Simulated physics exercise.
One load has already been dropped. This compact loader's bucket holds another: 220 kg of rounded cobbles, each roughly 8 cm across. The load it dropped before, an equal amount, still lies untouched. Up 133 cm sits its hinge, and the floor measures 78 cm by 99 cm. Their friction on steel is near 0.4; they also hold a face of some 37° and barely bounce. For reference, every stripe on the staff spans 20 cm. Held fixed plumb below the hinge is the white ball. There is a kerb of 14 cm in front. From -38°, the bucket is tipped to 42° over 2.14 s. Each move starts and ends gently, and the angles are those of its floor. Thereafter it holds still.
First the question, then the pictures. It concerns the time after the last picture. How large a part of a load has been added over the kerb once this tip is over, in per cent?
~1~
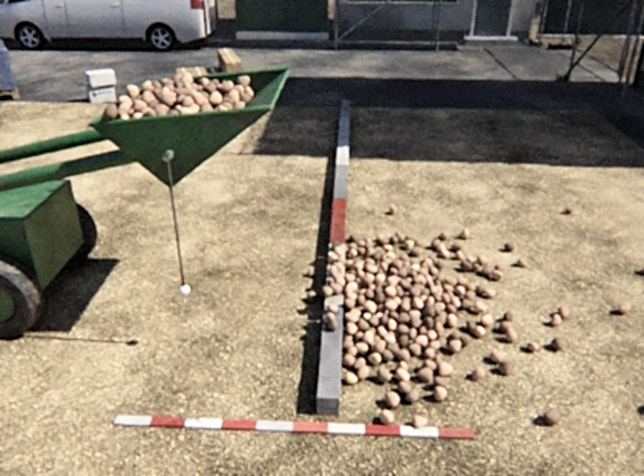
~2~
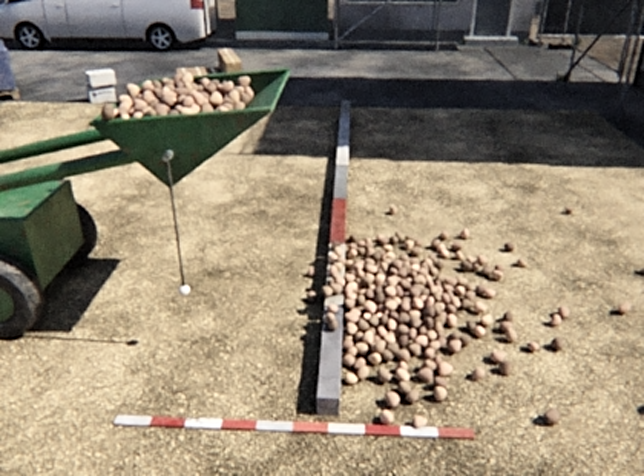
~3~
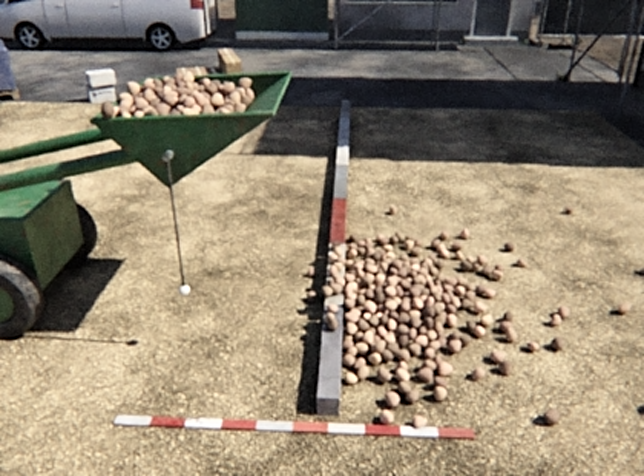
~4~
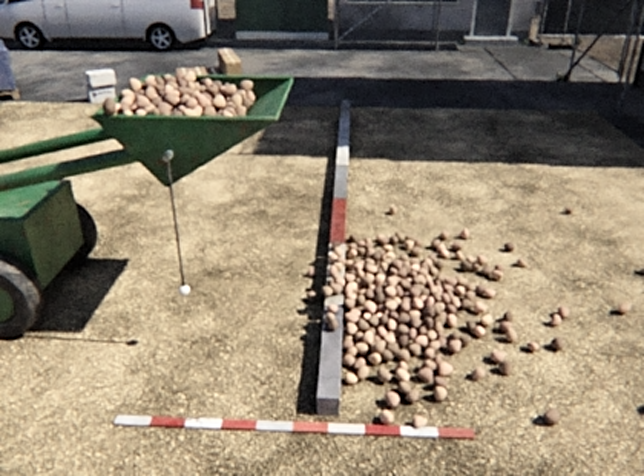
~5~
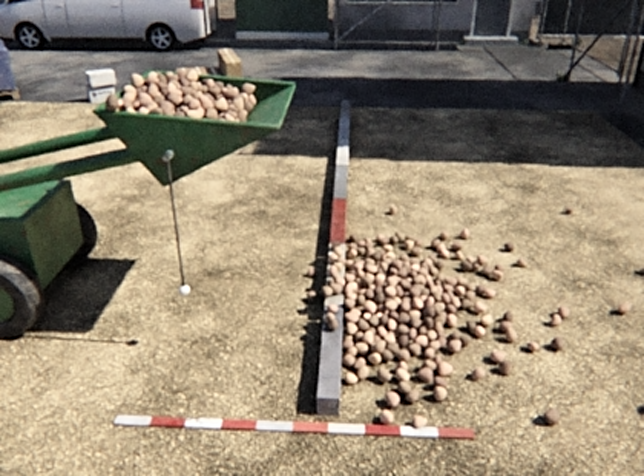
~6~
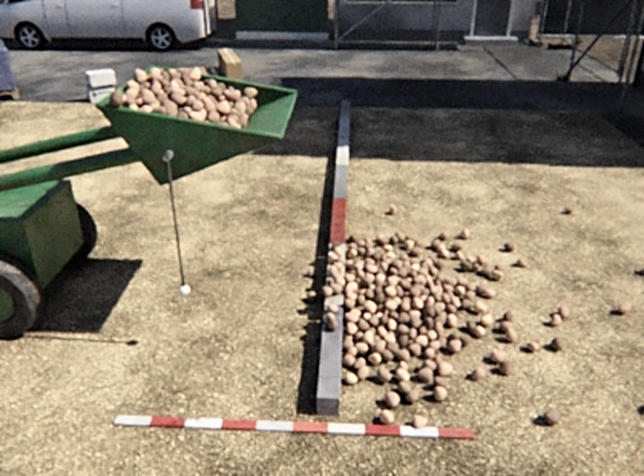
Around 16 per cent is added.
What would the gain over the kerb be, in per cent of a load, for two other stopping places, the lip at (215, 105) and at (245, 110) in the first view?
Close to 0 per cent, followed by close to 5 per cent.
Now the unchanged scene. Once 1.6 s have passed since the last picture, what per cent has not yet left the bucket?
It keeps some 10 percent of its load.
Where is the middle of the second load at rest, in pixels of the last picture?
(305, 296).
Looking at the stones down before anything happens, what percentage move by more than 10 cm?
0 %.
Then, 1.0 s after the last picture the floor is at 29°; in per cent of one load, 94 in the bucket, 11 on this side of the kerb, 95 over the kerb; the foremost stones are at (623, 322).
Then, 1.6 s after the last picture the floor is at 42°; in per cent of one load, 8 in the bucket, 90 on this side of the kerb, 102 over the kerb; the foremost stones are at (623, 322).
Then, 2.0 s after the last picture the floor is at 42°; in per cent of one load, 0 in the bucket, 89 on this side of the kerb, 111 over the kerb; the foremost stones are at (623, 322).
Then, 4.5 s after the last picture the floor is at 42°; in per cent of one load, 0 in the bucket, 88 on this side of the kerb, 112 over the kerb; the foremost stones are at (623, 322). Net gain over the kerb, 16.
